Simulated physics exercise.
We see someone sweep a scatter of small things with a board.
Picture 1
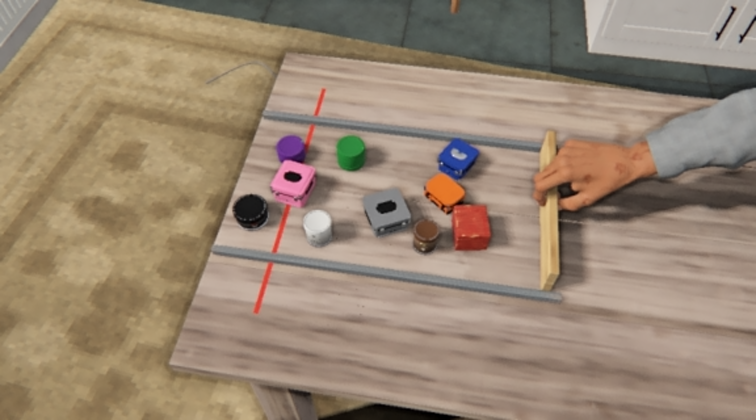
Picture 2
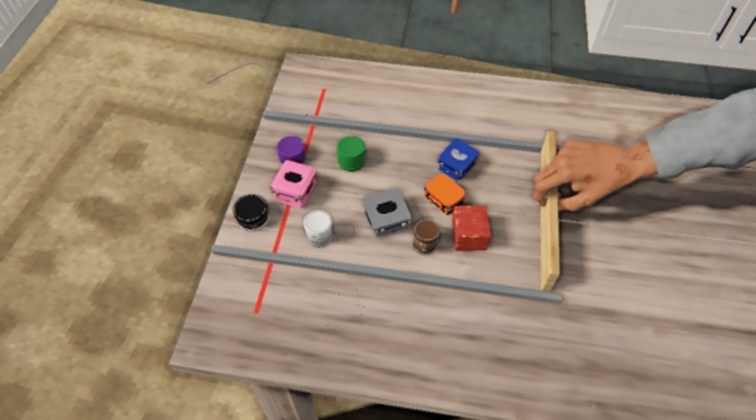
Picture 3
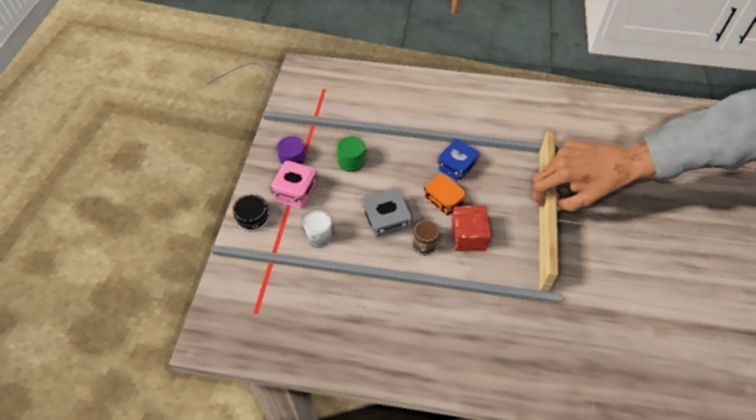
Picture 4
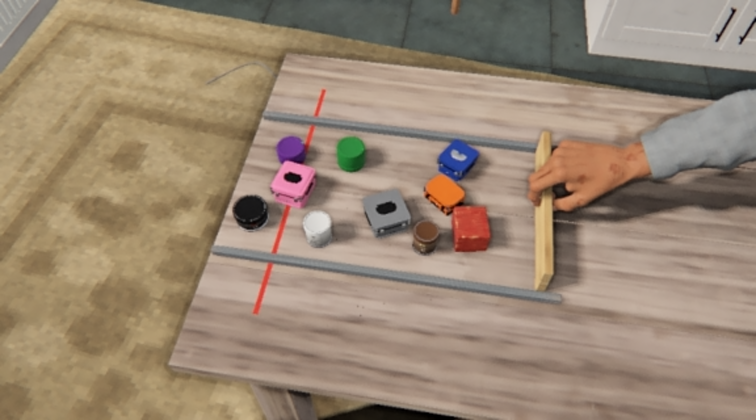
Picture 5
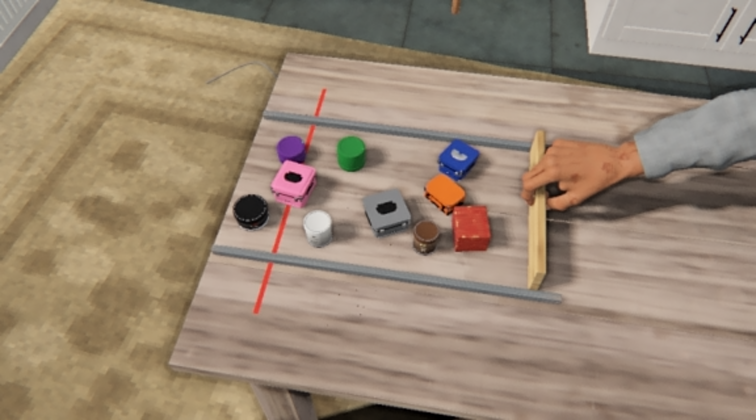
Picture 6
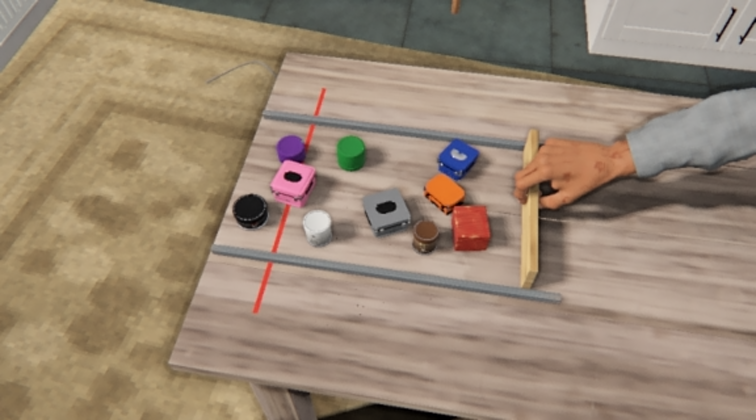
To begin with, a hand holds a wooden board upright at the right of a table, with small coloured cases, lids and tins scattered between two grey rails and a red line at left. The hand then slides the board slightly leftward, while the scattered things stay where they are, untouched.
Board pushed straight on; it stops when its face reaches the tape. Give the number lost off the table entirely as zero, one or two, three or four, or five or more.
Three or four spill over.
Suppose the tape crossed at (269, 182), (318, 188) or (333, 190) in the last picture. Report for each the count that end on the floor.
So, one try after another, the floor gets 6, then 0, then 0.
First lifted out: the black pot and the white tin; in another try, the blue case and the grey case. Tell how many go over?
Count: 2 (first case); 0 (second).
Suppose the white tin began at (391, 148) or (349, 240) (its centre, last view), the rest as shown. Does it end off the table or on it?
Results in order - still up; still up.
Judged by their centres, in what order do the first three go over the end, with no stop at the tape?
Order: Pink case, then purple lid, then black pot.
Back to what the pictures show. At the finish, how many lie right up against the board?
That would be 4 of them.
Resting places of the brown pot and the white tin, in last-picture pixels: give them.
Final centres, in order: Near (266, 227), near (241, 223).
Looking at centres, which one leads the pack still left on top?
That one is the grey case.
Early on, none off yet; black pot at rest near (251, 212); purple lid at rest near (291, 151); pink case at rest near (294, 184).
A while later, none off yet; black pot at rest near (251, 212); purple lid at rest near (291, 151); pink case travelled a little near (280, 181).
Finally, the number that fall off is three or four; lost, pink case, purple lid and black pot.
